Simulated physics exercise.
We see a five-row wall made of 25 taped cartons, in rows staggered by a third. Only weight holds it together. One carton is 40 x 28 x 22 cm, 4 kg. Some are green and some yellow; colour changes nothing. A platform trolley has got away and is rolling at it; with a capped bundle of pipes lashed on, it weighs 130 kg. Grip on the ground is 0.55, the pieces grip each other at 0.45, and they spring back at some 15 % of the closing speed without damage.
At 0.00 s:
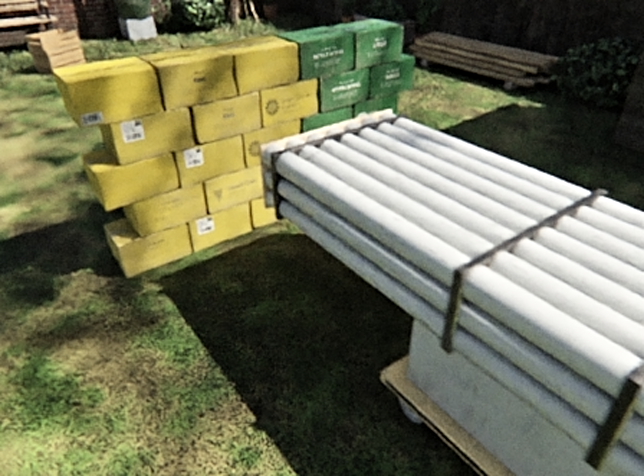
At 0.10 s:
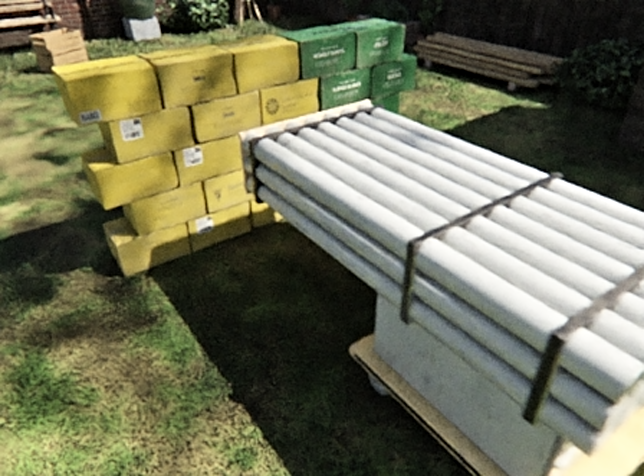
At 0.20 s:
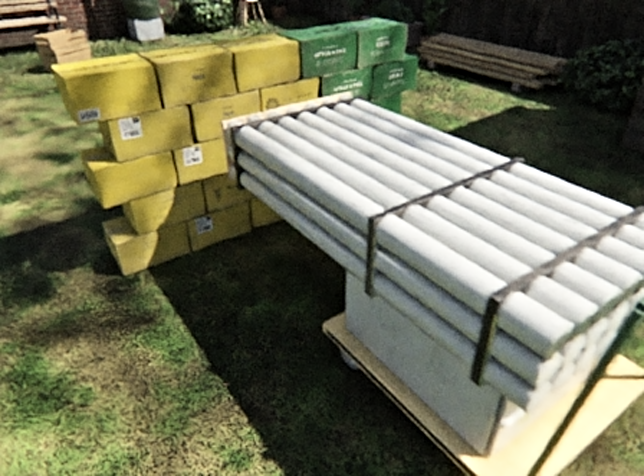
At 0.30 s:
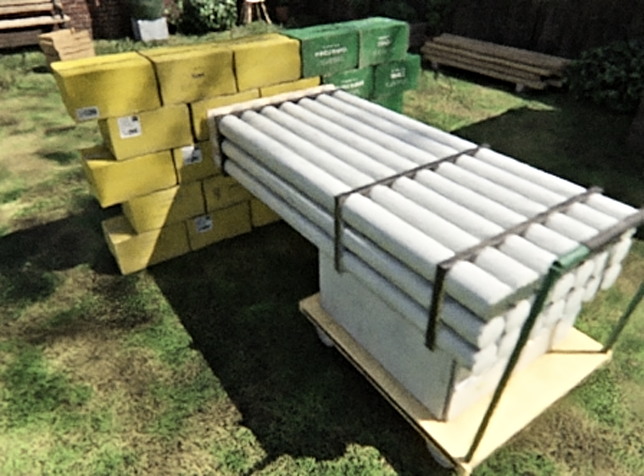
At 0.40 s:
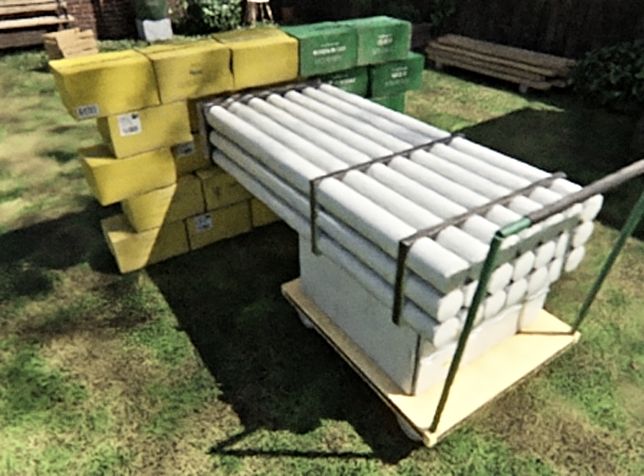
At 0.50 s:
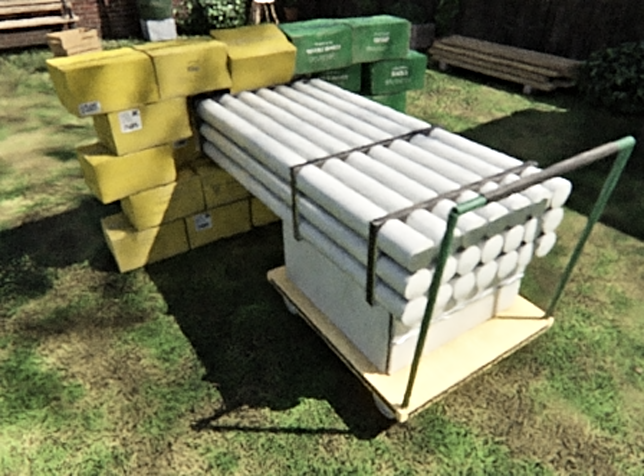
Trolley loaded with strapped white pipes rolling across grass into a wall of yellow and green cartons, pushing and tilting several.
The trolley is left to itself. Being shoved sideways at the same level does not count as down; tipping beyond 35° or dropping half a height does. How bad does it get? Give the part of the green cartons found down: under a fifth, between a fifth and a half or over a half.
Between a fifth and a half of them.
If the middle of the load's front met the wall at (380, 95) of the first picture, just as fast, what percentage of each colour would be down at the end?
In that case yellow 10, green 50 per cent.
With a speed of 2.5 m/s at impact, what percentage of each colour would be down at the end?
Then yellow 30, green 30 per cent.
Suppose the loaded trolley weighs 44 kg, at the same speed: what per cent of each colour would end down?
In that case yellow 50, green 40 per cent.
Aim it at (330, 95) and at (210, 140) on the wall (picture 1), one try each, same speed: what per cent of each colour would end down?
Yellow 40 then 60, green 80 then 10 per cent.
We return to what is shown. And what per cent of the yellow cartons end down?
By colour: Yellow 30 per cent.
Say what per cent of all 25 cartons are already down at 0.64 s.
0 per cent by then.
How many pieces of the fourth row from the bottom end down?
3 of them.
Around 0.64 s, load 41 cm past the wall's line, still rolling; none of the 10 green cartons down (0 of 25 in all colours); top green carton displaced 9 cm; top yellow carton tipped 18°.
Around 0.94 s, load 72 cm past the wall's line, still rolling; 2 of the 10 green cartons down (6 of 25 in all colours); top green carton tipped 6°; top yellow carton 50 mm lower.
Around 1.46 s, load 1.08 m past the wall's line, still rolling; 4 of the 10 green cartons down (8 of 25 in all colours); top green carton on its side; top yellow carton 50 mm lower.
Finally (2.9 s), load 1.09 m past the wall's line, stopped; 4 of the 10 green cartons down (8 of 25 in all colours); top green carton on its side; top yellow carton 50 mm lower. That is 40 per cent. Seen by the last camera, middles, top green carton near (400, 131), top yellow carton near (194, 43).
